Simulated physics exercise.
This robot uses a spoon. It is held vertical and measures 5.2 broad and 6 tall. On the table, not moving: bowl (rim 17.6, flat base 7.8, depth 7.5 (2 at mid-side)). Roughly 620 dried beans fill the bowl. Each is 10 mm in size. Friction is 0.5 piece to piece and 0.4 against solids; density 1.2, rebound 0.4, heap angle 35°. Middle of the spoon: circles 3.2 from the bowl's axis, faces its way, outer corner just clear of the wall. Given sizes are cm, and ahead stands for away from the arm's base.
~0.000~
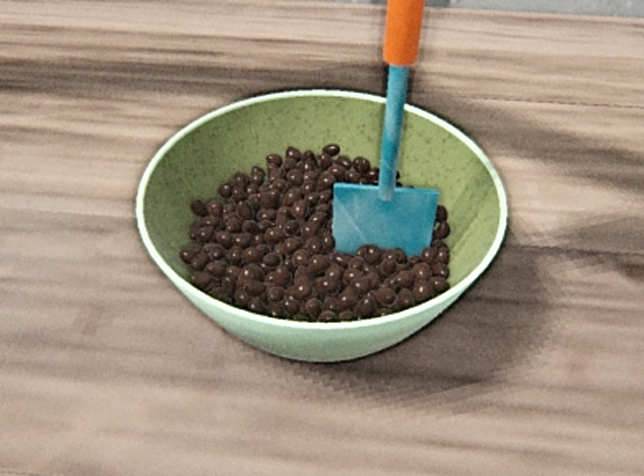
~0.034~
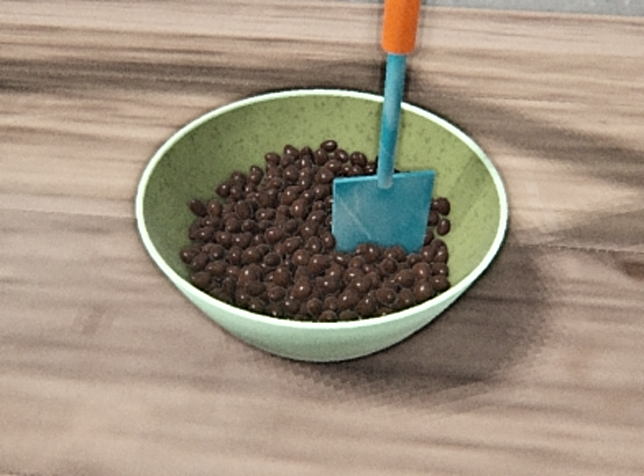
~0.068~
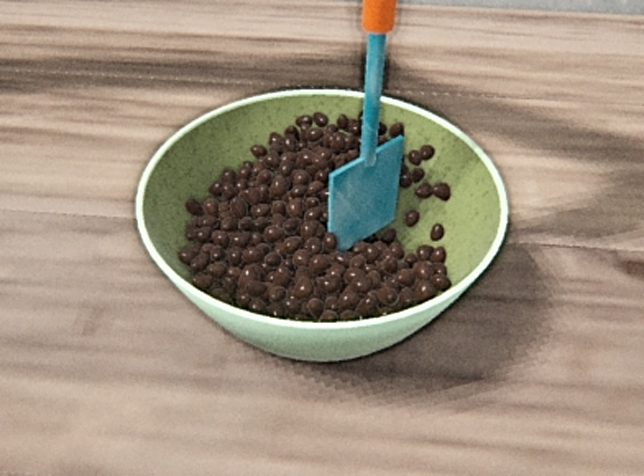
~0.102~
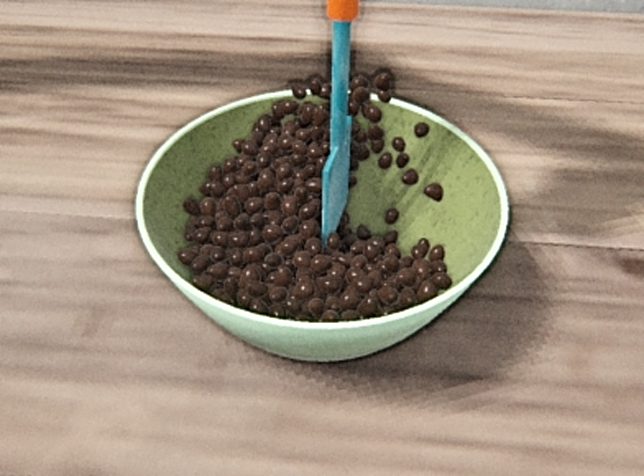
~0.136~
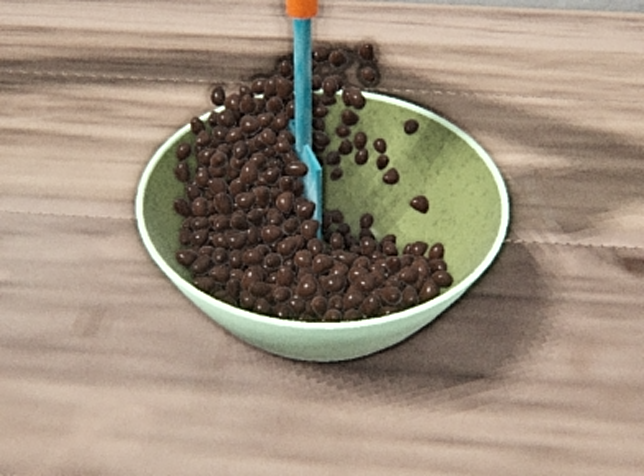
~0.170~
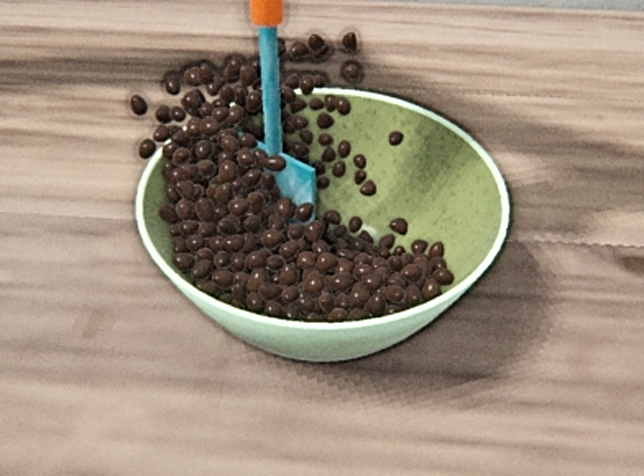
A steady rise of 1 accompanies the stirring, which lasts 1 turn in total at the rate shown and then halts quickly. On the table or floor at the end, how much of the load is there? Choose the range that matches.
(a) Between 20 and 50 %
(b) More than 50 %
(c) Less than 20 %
The answer is a.
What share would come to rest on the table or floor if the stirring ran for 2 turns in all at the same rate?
Roughly 35 per cent would end up there.
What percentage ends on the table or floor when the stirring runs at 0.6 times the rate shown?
Roughly 10 per cent.
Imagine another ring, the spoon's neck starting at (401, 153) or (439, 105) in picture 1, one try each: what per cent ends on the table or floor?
About 30 and 0 per cent.
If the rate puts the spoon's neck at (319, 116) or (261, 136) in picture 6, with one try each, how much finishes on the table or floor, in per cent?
Some 10 and 35 %.
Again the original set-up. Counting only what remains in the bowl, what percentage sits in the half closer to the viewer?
Near 40 per cent of what stays in the bowl.
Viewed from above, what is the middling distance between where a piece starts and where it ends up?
I'd put it at roughly 8 centimetres.
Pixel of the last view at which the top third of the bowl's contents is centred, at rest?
It is centred near (371, 198).
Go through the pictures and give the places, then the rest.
The first picture shows spoon neck at (389, 164), 0° round; upper third of the load around (308, 234), from x 190 to 445, top at y 150; 624 in the bowl.
The second picture shows spoon neck at (388, 152), 14° round; upper third of the load around (307, 223), from x 190 to 445, top at y 145.
The third picture shows spoon neck at (370, 131), 47° round; upper third of the load around (311, 190), from x 190 to 440, top at y 115.
The fourth picture shows spoon neck at (339, 118), 80° round; upper third of the load around (297, 170), from x 190 to 440, top at y 75.
The fifth picture shows spoon neck at (303, 116), 113° round; upper third of the load around (264, 159), from x 180 to 440, top at y 50; 620 in the bowl, 4 in flight or on the tool.
The sixth picture shows spoon neck at (273, 126), 146° round; upper third of the load around (233, 160), from x 140 to 445, top at y 40; 609 in the bowl, 15 in flight or on the tool.
After 0.25 s, 224° round, highest piece 11 above the table; 565 in the bowl, 4 on the table or floor, 55 in flight or on the tool.
After 0.33 s, 302° round, highest piece 12 above the table; 515 in the bowl, 42 on the table or floor, 67 in flight or on the tool.
After 0.57 s, 0° round, highest piece 7 above the table; 458 in the bowl, 166 on the table or floor.
After 1.27 s, 0° round, highest piece 7 above the table; 458 in the bowl, 166 on the table or floor.
At rest, 458 in the bowl, 166 on the table or floor. That is 27 % on the table or floor.
